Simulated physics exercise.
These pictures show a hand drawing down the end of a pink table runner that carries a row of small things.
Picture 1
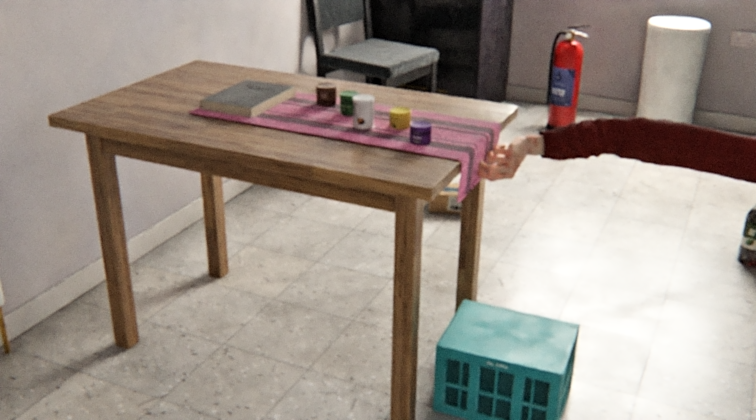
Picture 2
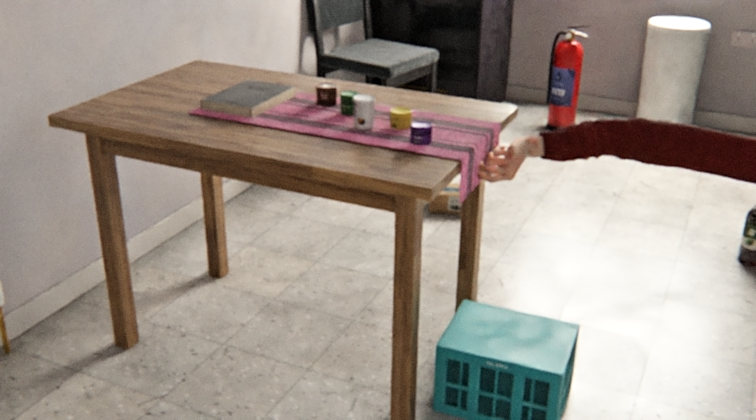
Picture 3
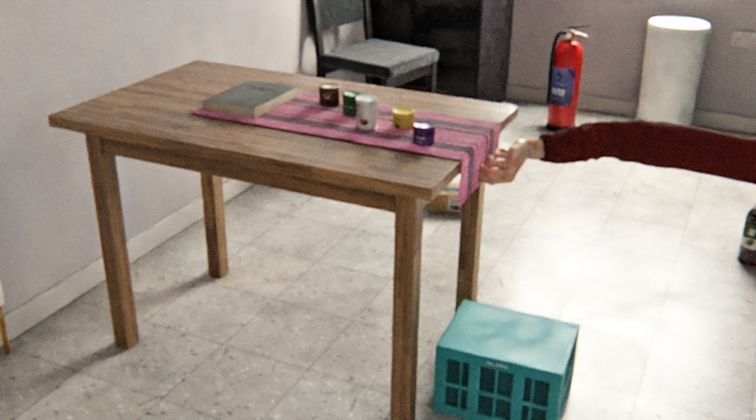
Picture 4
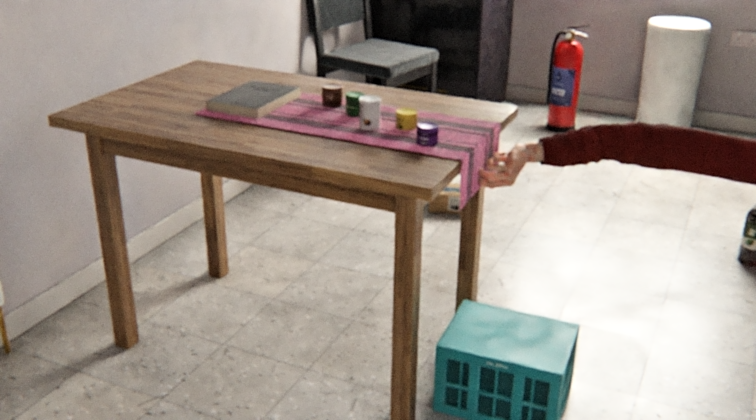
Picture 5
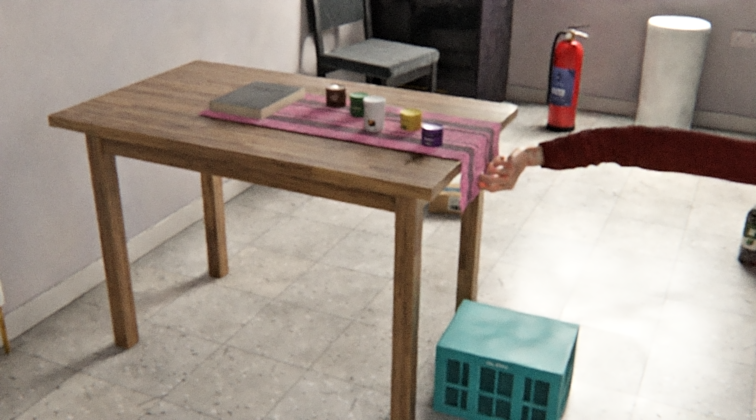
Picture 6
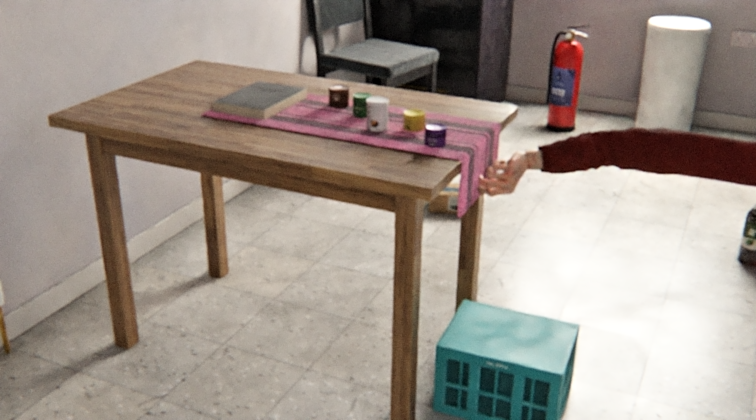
In the video, a hand at the end of a dark red sleeve draws the hanging end of a pink striped runner slightly down a wooden table, and the book and five small pots on it shift a little right.
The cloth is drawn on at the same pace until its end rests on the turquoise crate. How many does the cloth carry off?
Over the edge go four.
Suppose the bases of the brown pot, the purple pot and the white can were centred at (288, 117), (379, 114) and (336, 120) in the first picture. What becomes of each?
The brown pot does not fall, the purple pot is carried off, the white can comes down.
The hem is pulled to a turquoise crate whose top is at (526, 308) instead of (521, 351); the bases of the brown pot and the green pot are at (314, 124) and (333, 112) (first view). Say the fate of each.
The brown pot stays on; the green pot survives.
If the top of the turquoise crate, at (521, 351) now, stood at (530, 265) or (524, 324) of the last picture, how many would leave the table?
Then 1 and 3.
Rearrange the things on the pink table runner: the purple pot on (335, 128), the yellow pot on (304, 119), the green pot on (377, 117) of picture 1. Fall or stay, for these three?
The purple pot drops off; the yellow pot keeps its place on top; the green pot tumbles off.
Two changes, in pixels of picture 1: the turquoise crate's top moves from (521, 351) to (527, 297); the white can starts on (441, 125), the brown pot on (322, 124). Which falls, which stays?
The white can goes over; the brown pot holds on.
Soon after, hem near (477, 264); purple pot and yellow pot gone.
Then, hem near (475, 314); purple pot, yellow pot and white can gone.
At rest, hem on the crate; purple pot, yellow pot, white can and green pot gone. The table loses four.
